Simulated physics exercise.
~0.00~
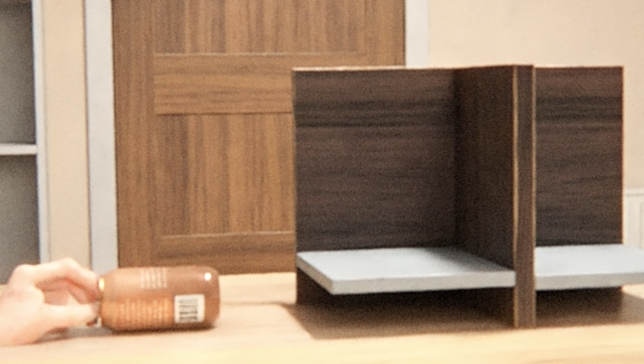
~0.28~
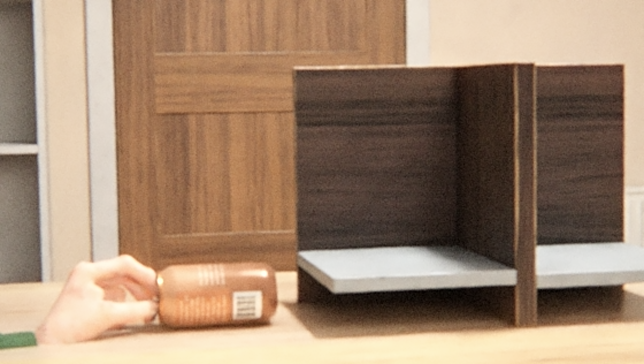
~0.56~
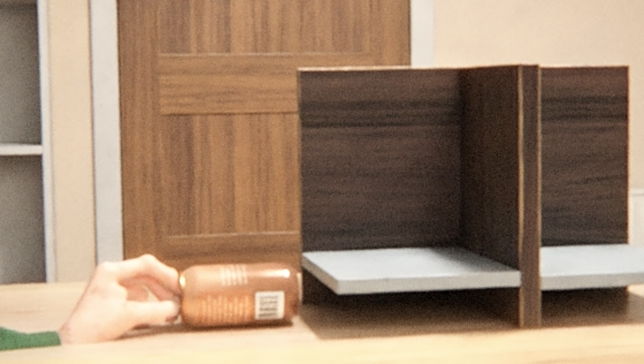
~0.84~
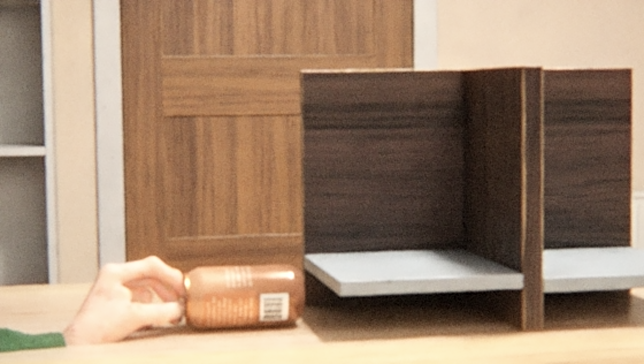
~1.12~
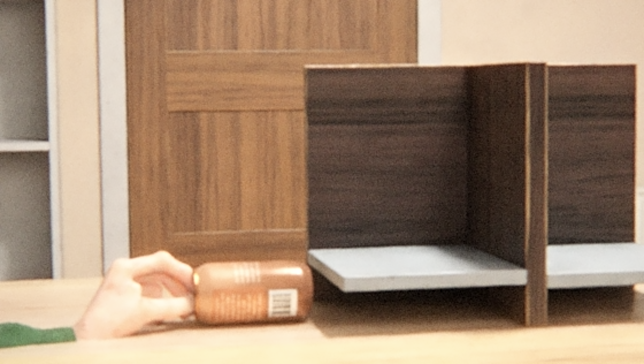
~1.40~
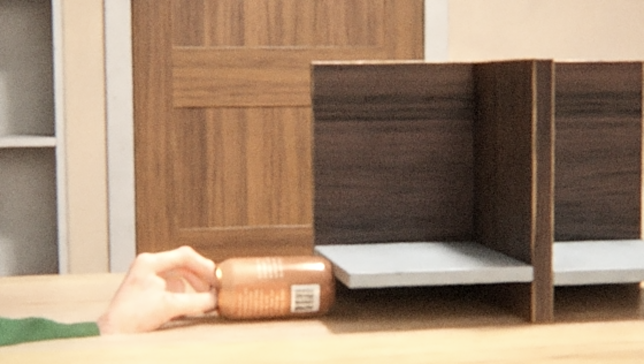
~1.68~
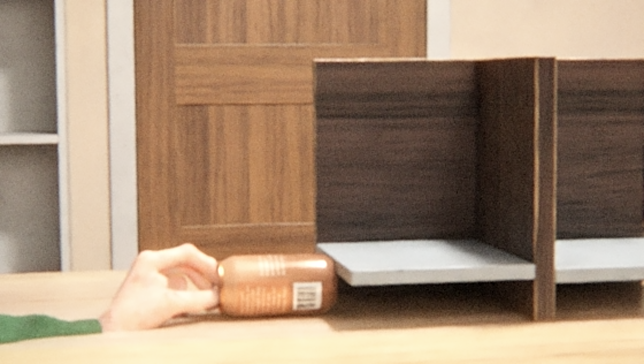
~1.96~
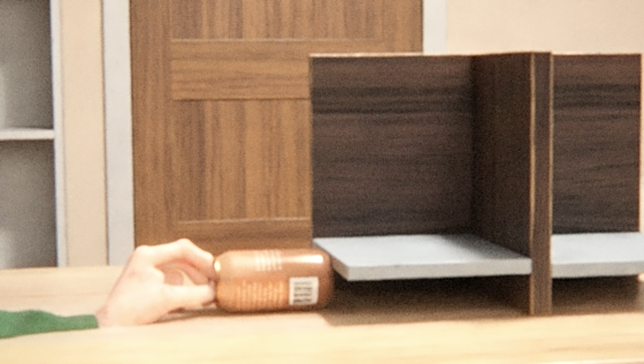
A hand slides an orange can on its side rightward until it stops at the shelf.
